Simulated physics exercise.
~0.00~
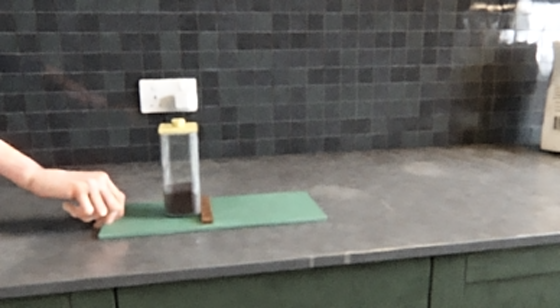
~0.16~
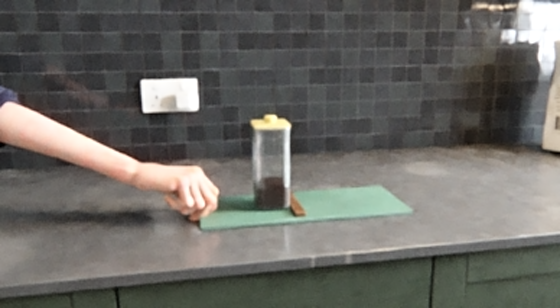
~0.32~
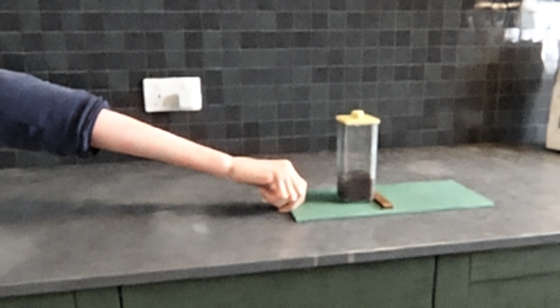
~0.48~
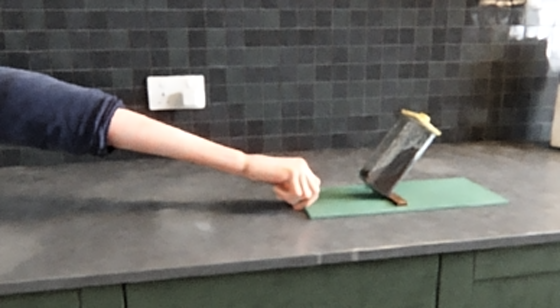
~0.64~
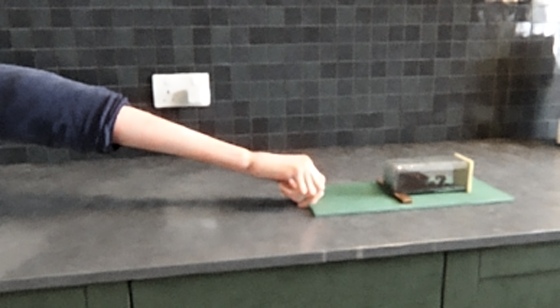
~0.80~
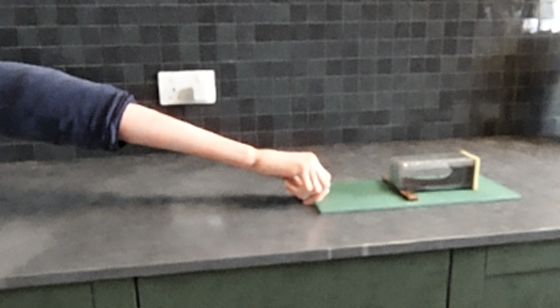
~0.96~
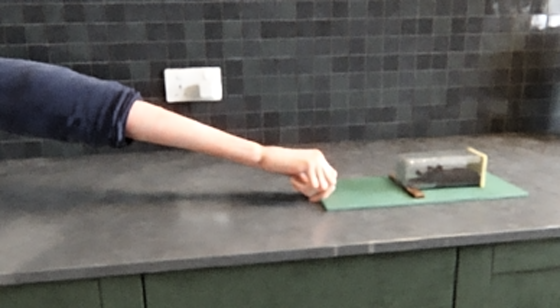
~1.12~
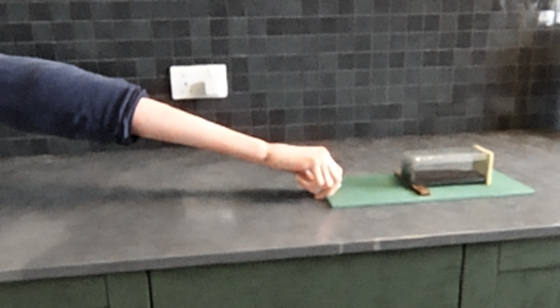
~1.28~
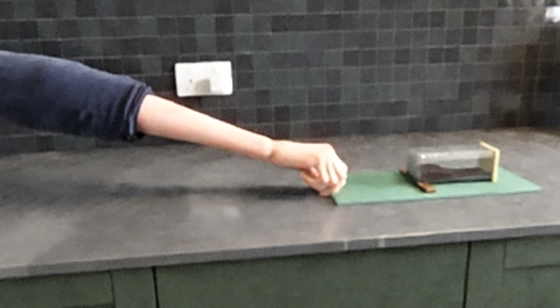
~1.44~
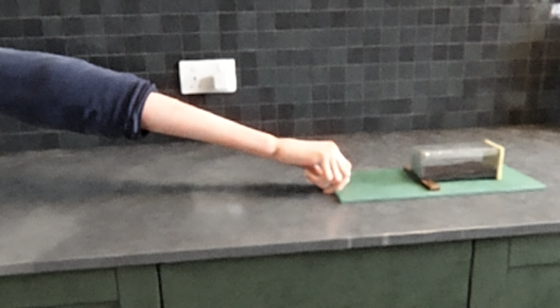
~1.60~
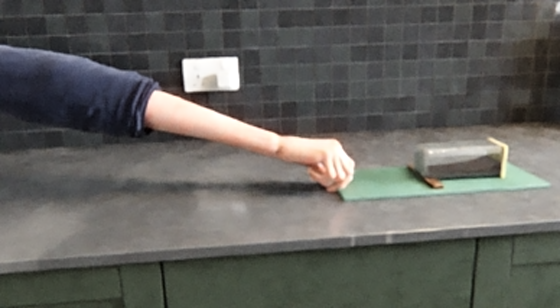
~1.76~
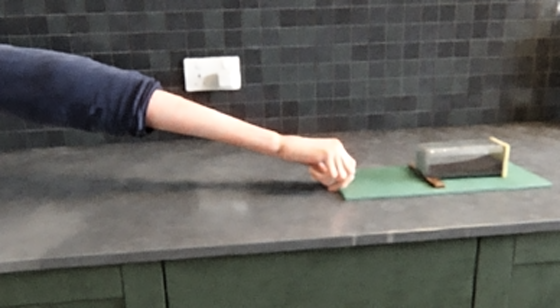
The video shows a hand sliding a green board to the right along a dark countertop, carrying an upright clear canister of dark contents with a yellow lid. As the board stops, the canister tips rightward over a small brown strip and ends lying on its side on the board.
